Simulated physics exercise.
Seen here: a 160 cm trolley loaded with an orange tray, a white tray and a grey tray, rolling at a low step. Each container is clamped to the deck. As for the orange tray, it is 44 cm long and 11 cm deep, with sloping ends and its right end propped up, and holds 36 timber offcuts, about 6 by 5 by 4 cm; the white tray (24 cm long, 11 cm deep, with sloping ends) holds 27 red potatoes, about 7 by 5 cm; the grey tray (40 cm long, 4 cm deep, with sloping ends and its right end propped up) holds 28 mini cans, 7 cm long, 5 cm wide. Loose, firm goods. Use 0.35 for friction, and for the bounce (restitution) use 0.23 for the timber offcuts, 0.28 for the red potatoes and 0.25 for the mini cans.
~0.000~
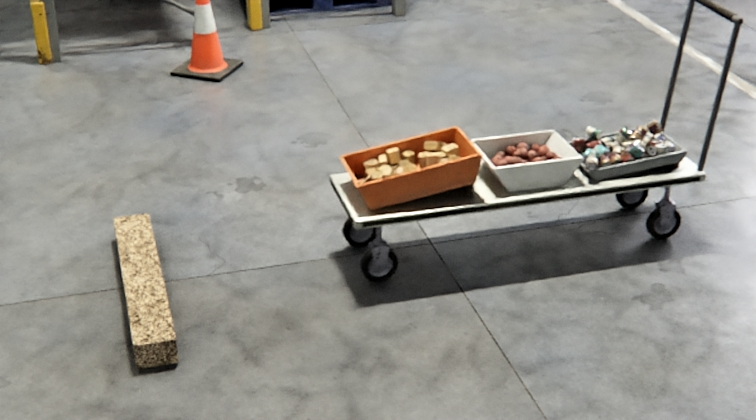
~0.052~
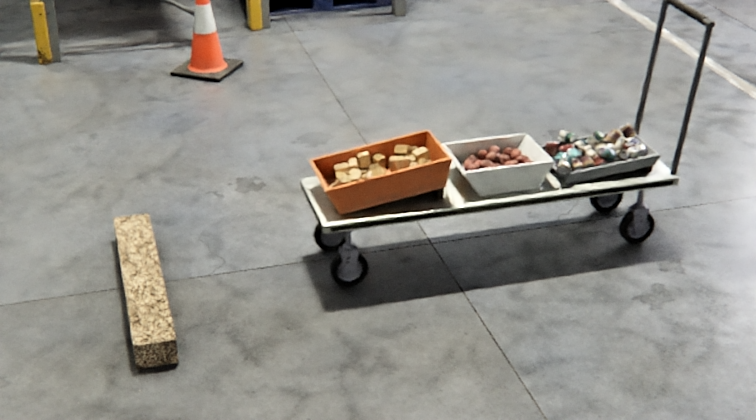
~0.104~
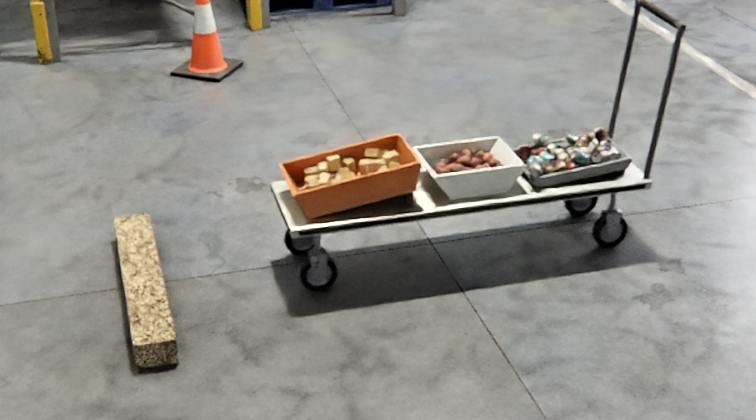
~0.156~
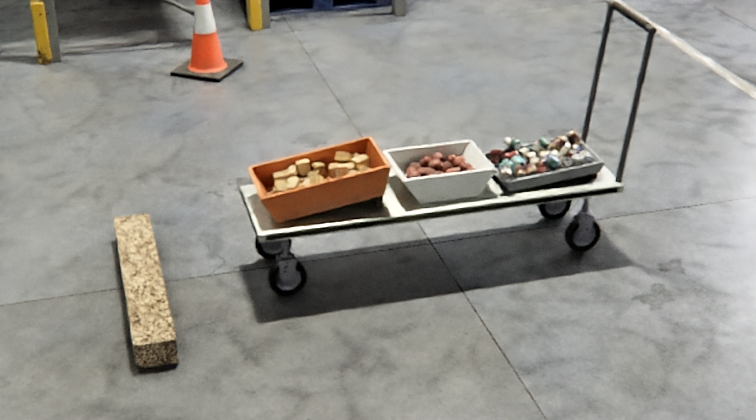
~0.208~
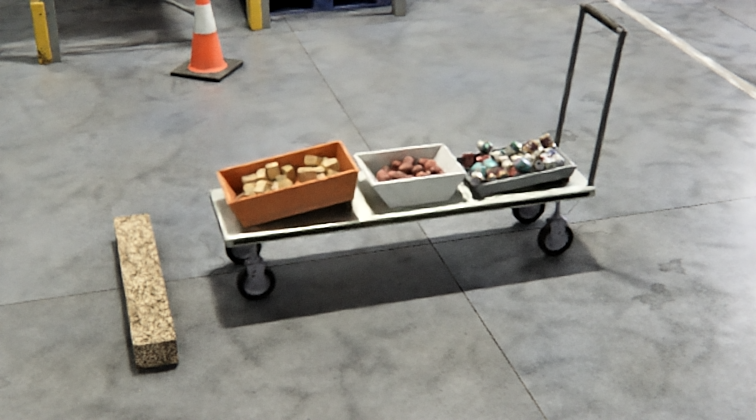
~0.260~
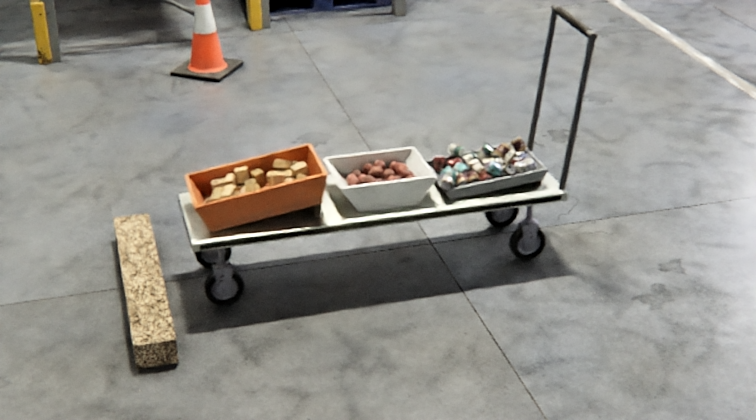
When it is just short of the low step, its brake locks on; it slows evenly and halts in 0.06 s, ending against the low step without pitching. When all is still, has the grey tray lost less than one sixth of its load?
No.
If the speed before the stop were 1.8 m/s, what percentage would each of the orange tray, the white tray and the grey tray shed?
In that case the orange tray sheds 0 per cent of its load, the white tray 0 per cent, and the grey tray 20 per cent.
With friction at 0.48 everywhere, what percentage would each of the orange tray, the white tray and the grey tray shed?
You'd see orange tray shed 10 percent, white tray shed 0 percent, and grey tray shed 40 percent.
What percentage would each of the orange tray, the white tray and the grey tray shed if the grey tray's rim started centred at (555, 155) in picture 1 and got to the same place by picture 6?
Orange tray 0 %, white tray 0 %, grey tray 20 %.
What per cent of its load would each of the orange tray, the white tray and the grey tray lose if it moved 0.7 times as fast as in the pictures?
Orange tray 0, white tray 0, grey tray 20 per cent.
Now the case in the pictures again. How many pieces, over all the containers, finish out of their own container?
Count of pieces - near 14.
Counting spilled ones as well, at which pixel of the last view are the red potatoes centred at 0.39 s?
They're centred near (327, 186).
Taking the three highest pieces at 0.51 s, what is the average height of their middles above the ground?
Their middles average near 56 cm high.
After 0.29 s, it begins to slow.
After 0.39 s, the orange tray has all 36, the white tray has all 27 and the grey tray is down by 4 of 28.
After 0.51 s, the orange tray is down by 1 of 36, the white tray is down by 3 of 27 and the grey tray is down by 4 of 28.
After 0.74 s, the orange tray is down by 3 of 36, the white tray is down by 3 of 27 and the grey tray is down by 6 of 28.
When it is over (at 1.25 s), the orange tray is down by 3 of 36, the white tray is down by 3 of 27 and the grey tray is down by 8 of 28. Asked share, 8 of 28, 29 per cent.
